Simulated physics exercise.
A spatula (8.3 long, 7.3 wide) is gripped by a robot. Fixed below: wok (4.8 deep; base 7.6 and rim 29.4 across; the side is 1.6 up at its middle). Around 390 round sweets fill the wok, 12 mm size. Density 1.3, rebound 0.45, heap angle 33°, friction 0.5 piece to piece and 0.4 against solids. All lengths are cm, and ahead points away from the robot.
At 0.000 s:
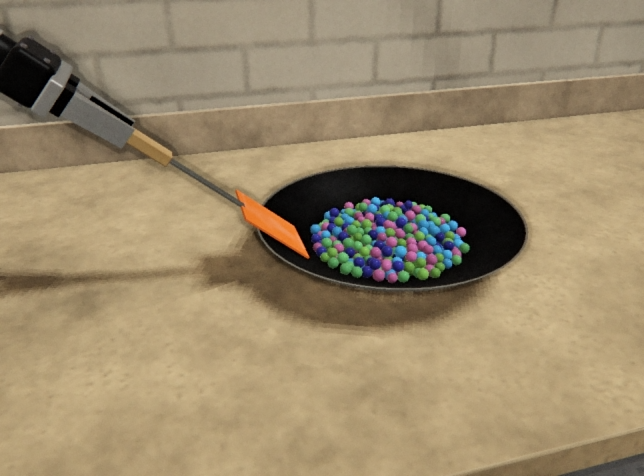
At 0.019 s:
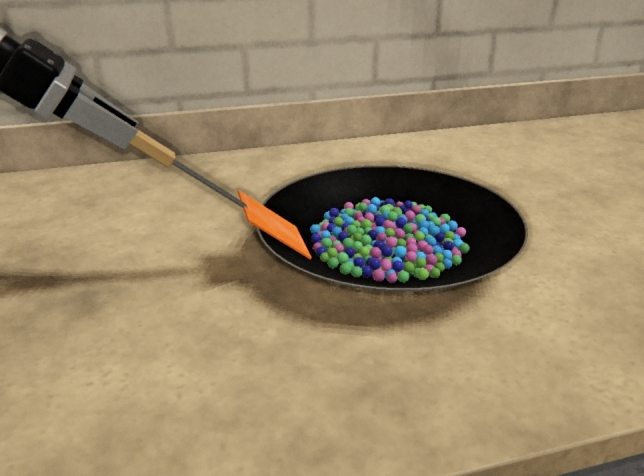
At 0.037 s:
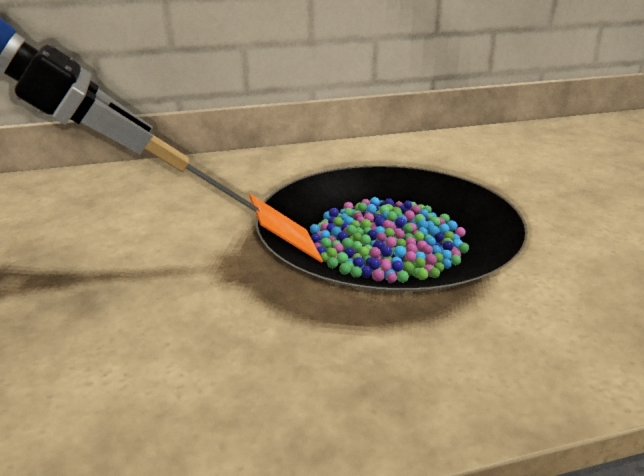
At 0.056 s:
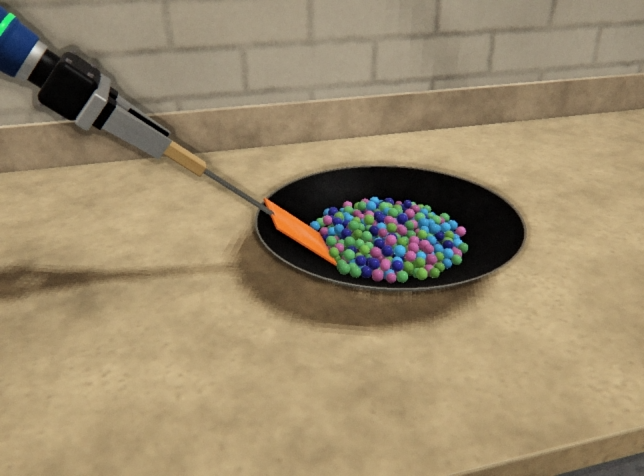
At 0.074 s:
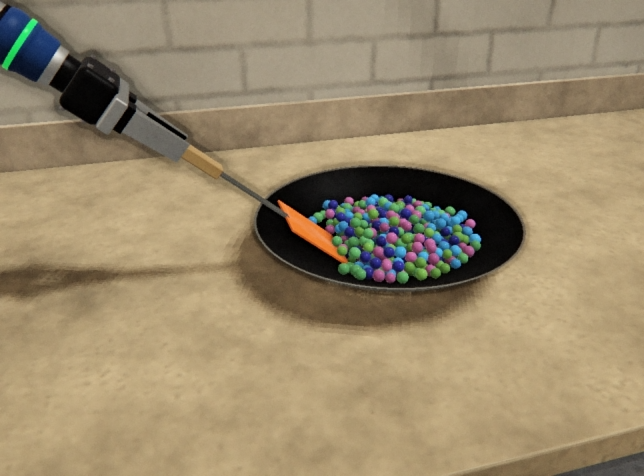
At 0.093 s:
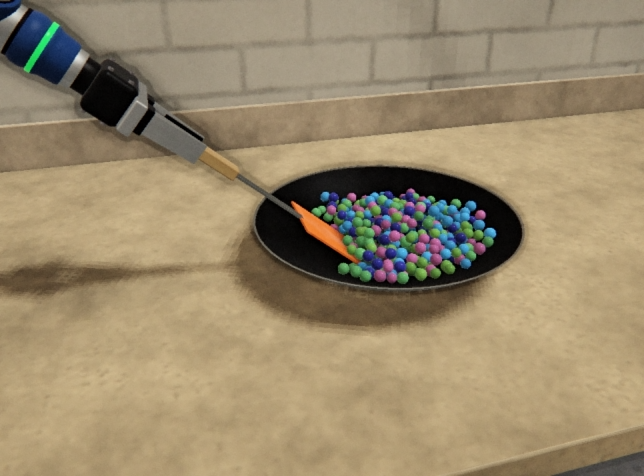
An orange spatula held by a robot arm rests at the left side of a black wok filled with small round sweets, barely moving at first. It then slides right and slightly down into the heap, pushing the blue, green, pink and purple sweets so the pile spreads toward the right.
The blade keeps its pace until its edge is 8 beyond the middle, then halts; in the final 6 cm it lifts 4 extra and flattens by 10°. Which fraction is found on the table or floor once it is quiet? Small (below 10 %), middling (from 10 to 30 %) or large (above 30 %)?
On the table or floor the share is middling, from 10 to 30 %.
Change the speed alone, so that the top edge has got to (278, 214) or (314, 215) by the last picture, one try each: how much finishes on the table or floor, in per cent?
Some 5 and 25 per cent.
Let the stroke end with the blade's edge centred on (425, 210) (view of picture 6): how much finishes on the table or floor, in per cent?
Some 5 per cent.
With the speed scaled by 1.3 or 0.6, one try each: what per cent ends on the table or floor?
Some 25 and 5 per cent.
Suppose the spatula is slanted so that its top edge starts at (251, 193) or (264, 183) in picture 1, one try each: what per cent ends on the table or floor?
Some 20 and 25 per cent.
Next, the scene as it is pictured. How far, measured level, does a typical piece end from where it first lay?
About 6 cm.
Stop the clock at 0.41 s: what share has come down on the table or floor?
About 15 per cent.
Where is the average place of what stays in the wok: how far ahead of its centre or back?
Some 4.5 cm ahead.
After 0.14 s, sloping 41°, highest piece 6 above the table; 394 in the wok.
After 0.18 s, sloping 37°, highest piece 6 above the table; 391 in the wok, 3 on the blade or in flight.
After 0.41 s, sloping 31°, highest piece 6 above the table; 326 in the wok, 50 on the table or floor, 18 on the blade or in flight.
After 1.46 s, sloping 31°, highest piece 5 above the table; 325 in the wok, 69 on the table or floor.
At rest, 325 in the wok, 69 on the table or floor. That is 18 % on the table or floor.
